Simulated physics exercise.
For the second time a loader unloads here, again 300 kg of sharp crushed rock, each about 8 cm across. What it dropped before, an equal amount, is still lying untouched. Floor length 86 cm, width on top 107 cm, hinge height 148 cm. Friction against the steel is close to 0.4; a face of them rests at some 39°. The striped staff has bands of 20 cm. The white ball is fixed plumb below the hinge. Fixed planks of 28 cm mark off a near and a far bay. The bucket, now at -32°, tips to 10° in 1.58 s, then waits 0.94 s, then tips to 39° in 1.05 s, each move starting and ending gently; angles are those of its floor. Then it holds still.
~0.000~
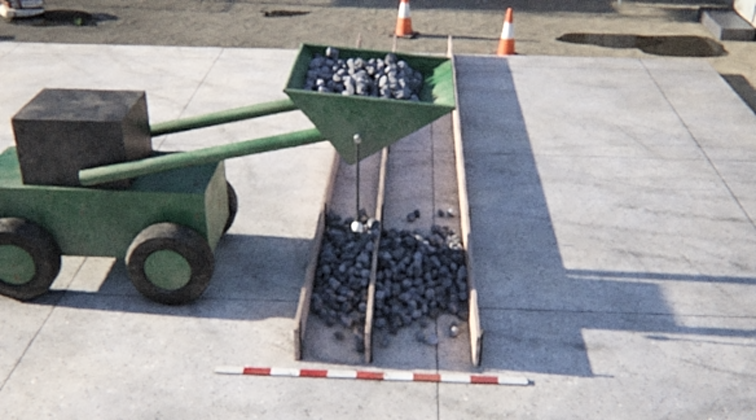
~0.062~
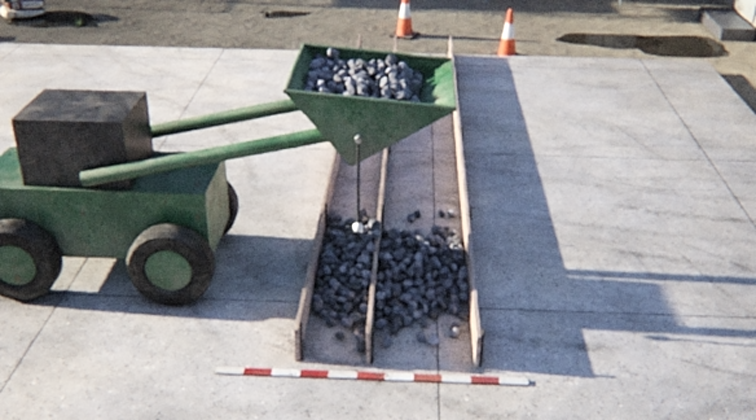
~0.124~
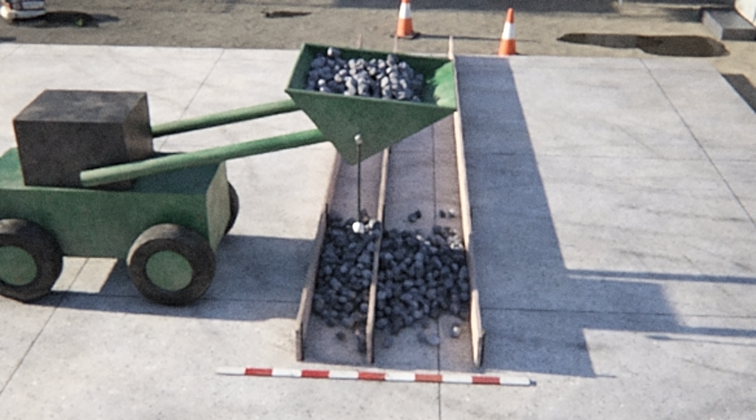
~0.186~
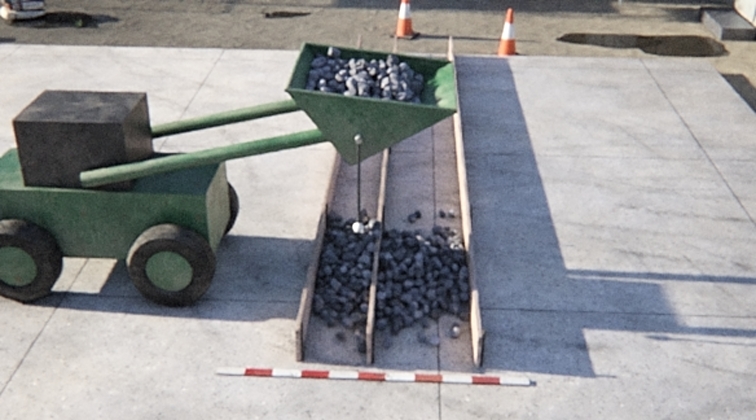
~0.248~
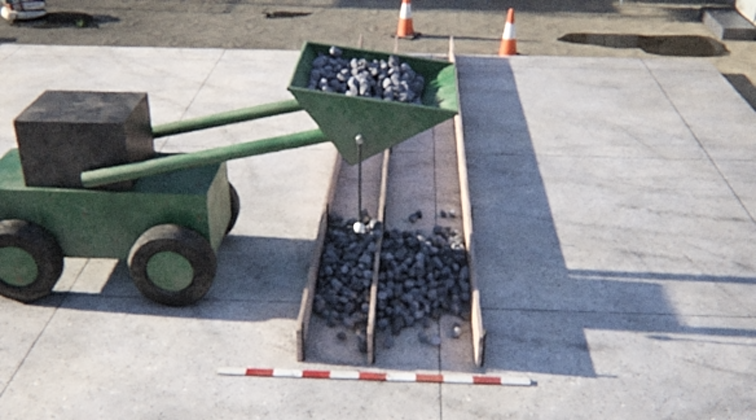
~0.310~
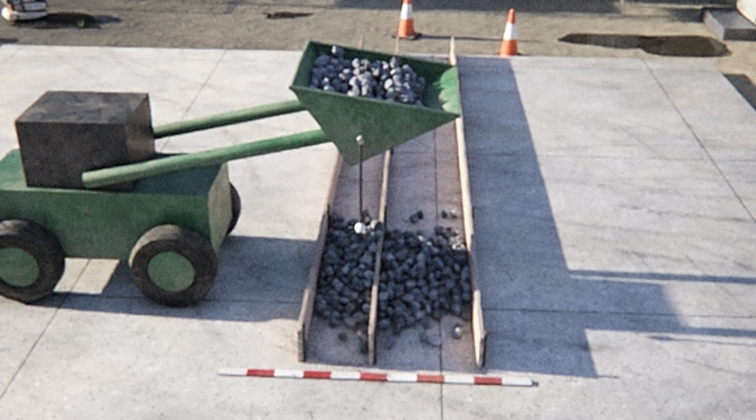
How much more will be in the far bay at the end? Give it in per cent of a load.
About 57 per cent.
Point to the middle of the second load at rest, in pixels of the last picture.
Their middle is at about (466, 270).
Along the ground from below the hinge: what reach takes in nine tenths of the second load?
Roughly 150 cm ahead of it.
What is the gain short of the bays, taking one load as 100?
Near 0 parts in a hundred.
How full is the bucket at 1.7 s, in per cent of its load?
About 100 per cent.
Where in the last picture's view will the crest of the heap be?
Near (464, 245).
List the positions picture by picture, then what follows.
In the first picture, lip at (456, 108), floor tilted -32°, highest stones at (348, 67). The earlier load is highest near (371, 243), 28 cm above ground level, 47 % in the near bay, 53 % in the far bay.
In the second picture, lip at (456, 109), floor tilted -32°, highest stones at (349, 68); the stones move at 0.0 m/s on average.
In the third picture, the bucket is at -31°, its lip at (457, 110); the top of the load is at (334, 65); the stones move at 0.0 m/s on average.
In the fourth picture, lip at (457, 111), floor tilted -30°, highest stones at (335, 65); the stones move at 0.1 m/s on average.
In the fifth picture, lip at (459, 113), floor tilted -29°, highest stones at (336, 64); the stones move at 0.1 m/s on average.
In the sixth picture, the bucket is at -28°, its lip at (460, 116); the top of the load is at (332, 63); the stones move at 0.1 m/s on average.
After 1.2 s the floor is at 3°; in per cent of one load, 100 in the bucket, 47 in the near bay, 53 in the far bay; the foremost stones are at (466, 276).
After 1.7 s the floor is at 10°; in per cent of one load, 100 in the bucket, 47 in the near bay, 53 in the far bay; the foremost stones are at (466, 276).
After 4.0 s the floor is at 39°; in per cent of one load, 7 in the bucket, 47 in the near bay, 122 in the far bay, 25 past the last board; the foremost stones are at (534, 273).
After 6.7 s the floor is at 39°; in per cent of one load, 0 in the bucket, 47 in the near bay, 111 in the far bay, 43 past the last board; the foremost stones are at (632, 291). Net gain in the far bay, 57.
